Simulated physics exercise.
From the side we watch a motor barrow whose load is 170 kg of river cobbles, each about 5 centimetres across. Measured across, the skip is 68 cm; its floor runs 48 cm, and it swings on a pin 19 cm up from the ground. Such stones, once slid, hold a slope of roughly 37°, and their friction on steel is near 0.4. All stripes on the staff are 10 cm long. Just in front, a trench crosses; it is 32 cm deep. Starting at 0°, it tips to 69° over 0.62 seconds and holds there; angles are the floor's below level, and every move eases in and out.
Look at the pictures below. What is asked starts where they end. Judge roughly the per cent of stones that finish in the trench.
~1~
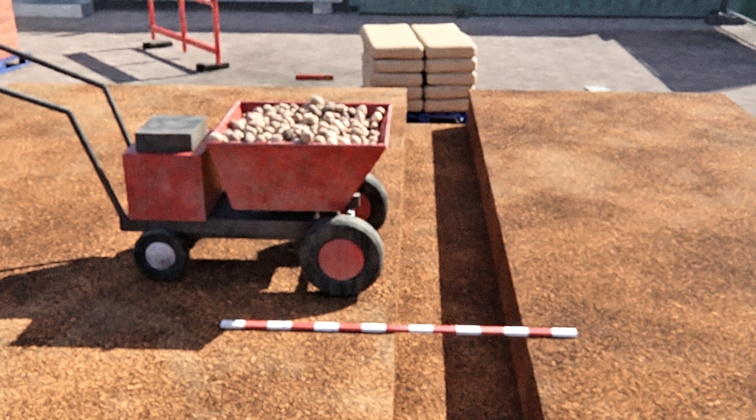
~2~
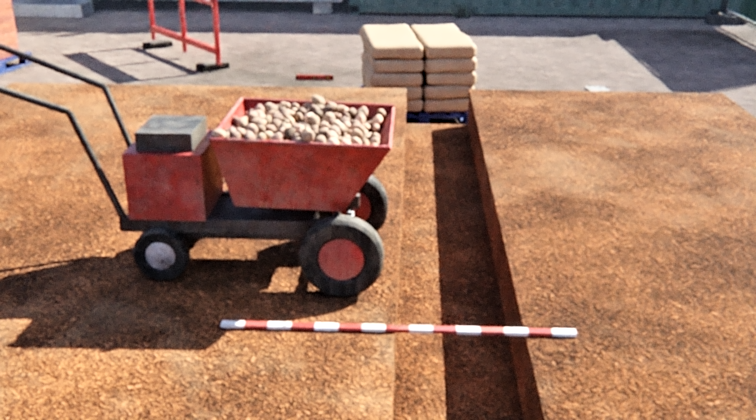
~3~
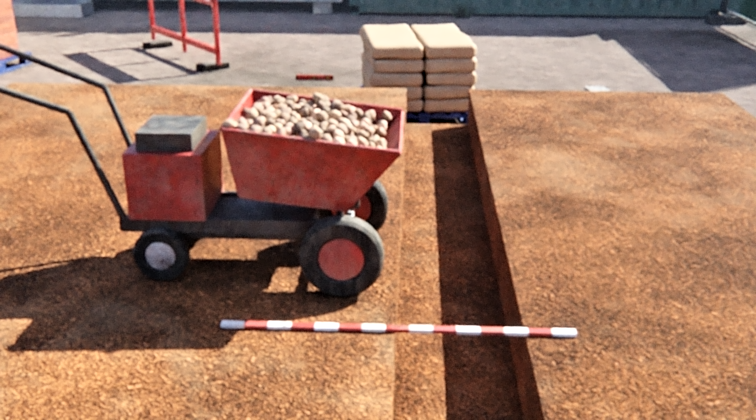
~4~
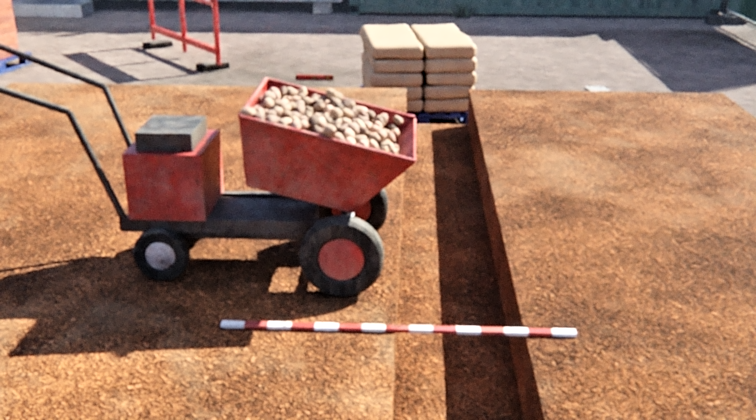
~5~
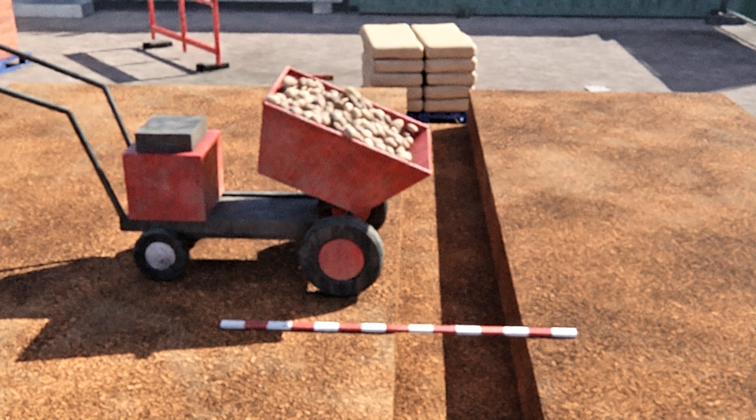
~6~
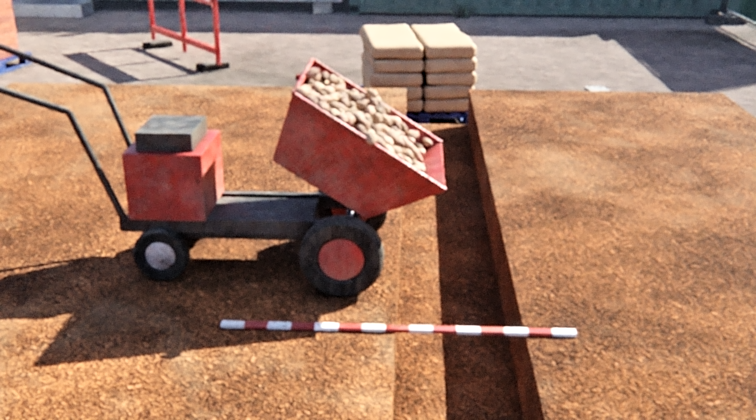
An estimated 53 per cent finish in the trench.
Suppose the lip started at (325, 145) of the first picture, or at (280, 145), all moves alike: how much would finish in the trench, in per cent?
First spot about 90, second spot about 80 per cent.
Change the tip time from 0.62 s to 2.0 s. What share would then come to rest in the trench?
My guess is near 75 percent.
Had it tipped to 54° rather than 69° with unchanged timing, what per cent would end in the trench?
I'd expect around 20 in a hundred.
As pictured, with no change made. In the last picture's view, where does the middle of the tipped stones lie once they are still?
Roughly (500, 301), I'd say.
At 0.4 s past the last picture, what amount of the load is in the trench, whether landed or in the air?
About 15%.
Then, 0.2 s after the last picture the floor is at 58°, 100 % in the skip; the foremost stones are at (457, 201).
Then, 0.4 s after the last picture the floor is at 69°, 71 % in the skip, 16 % in the trench, 13 % past the trench; the foremost stones are at (546, 258).
Then, 0.8 s after the last picture the floor is at 69°, 35 % in the skip, 27 % in the trench, 38 % past the trench; the foremost stones are at (703, 269).
Then, 2.7 s after the last picture the floor is at 69°, 9 % in the skip, 53 % in the trench, 38 % past the trench; the foremost stones are past the picture's edge.
